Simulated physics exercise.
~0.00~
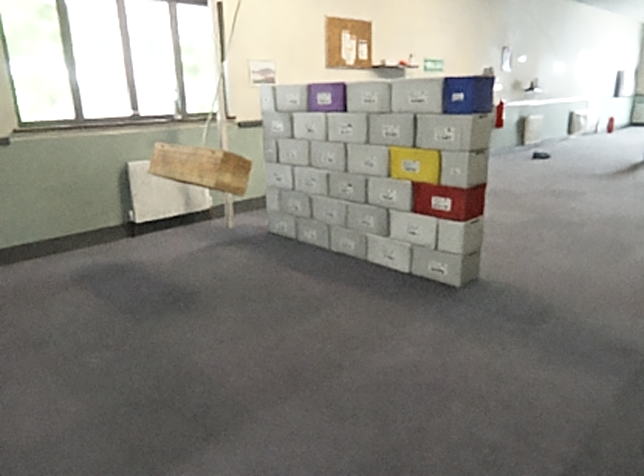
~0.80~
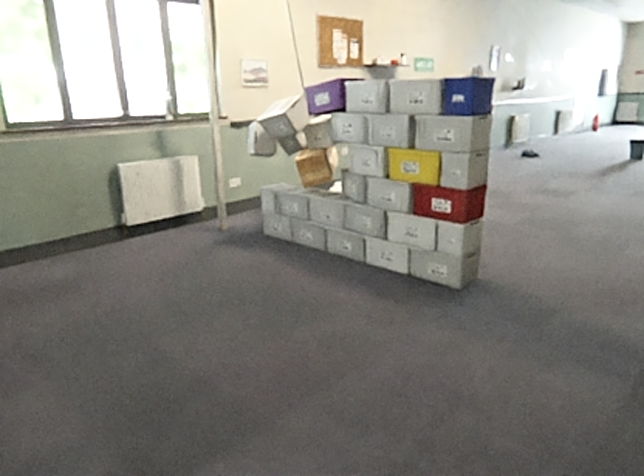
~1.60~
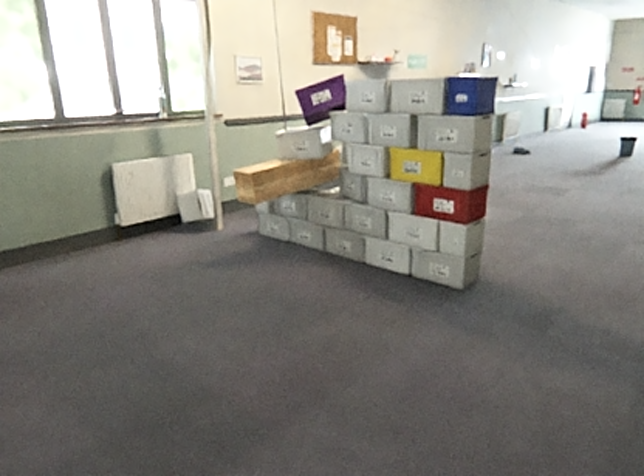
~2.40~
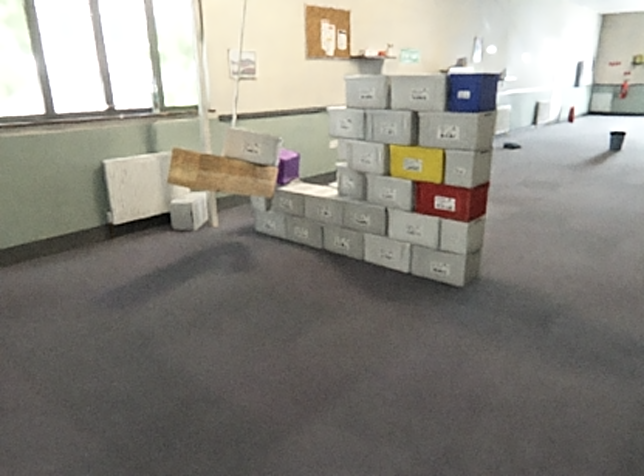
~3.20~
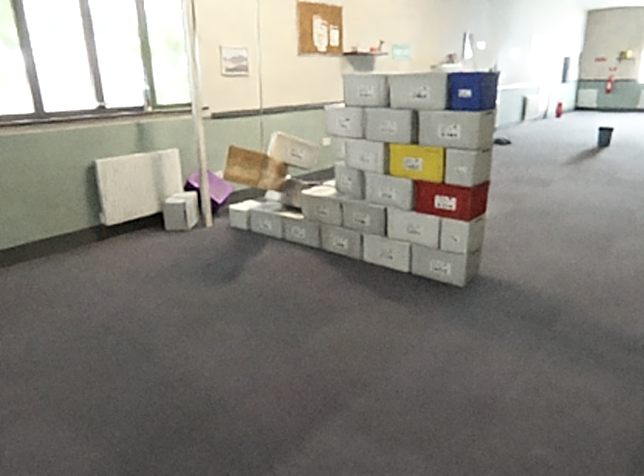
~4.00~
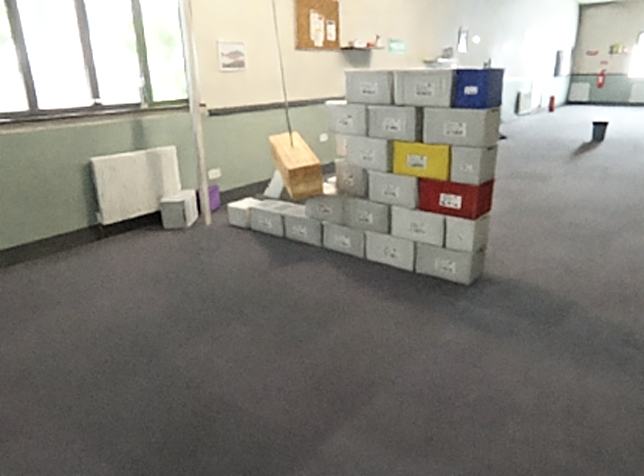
A wooden beam hanging on a line swung into the left side of a stacked wall of grey totes, knocking several loose and sending the purple one tumbling to the floor, while the yellow, red and blue totes stayed in place on the right.
